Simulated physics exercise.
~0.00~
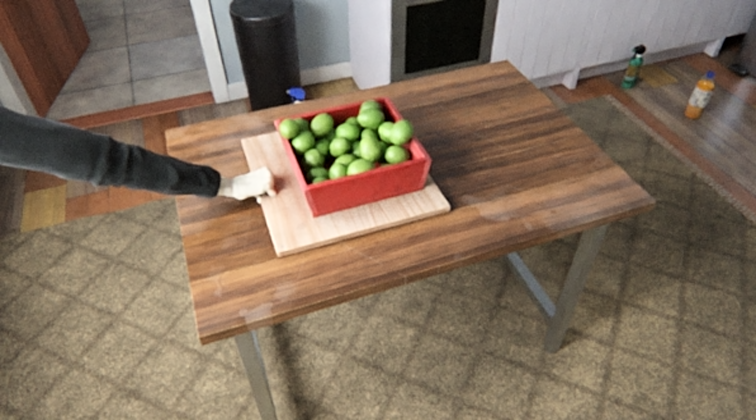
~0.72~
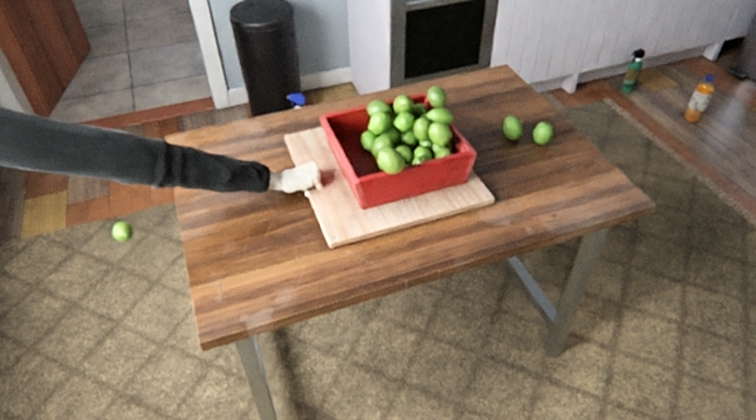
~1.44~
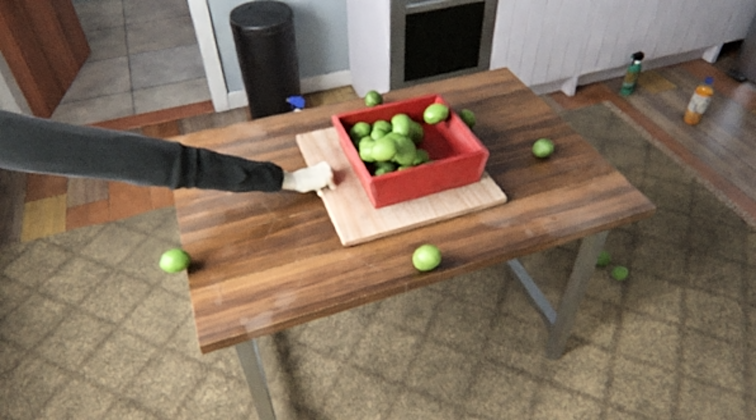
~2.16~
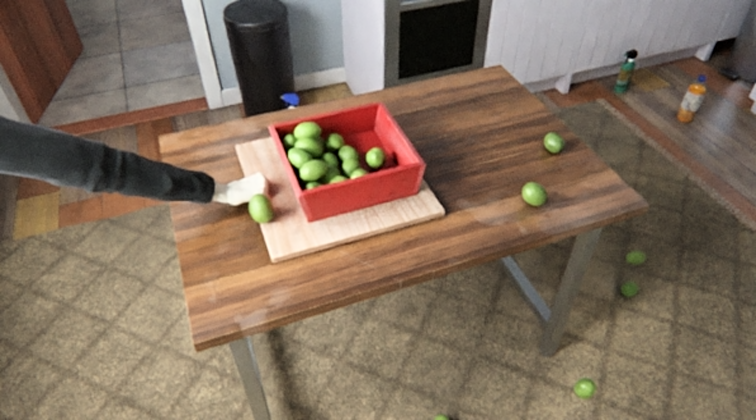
On a wooden table, a gloved hand shook a board holding a red tray heaped with limes right and then back left, and limes spilled over the tabletop and onto the floor, leaving the tray only partly full.
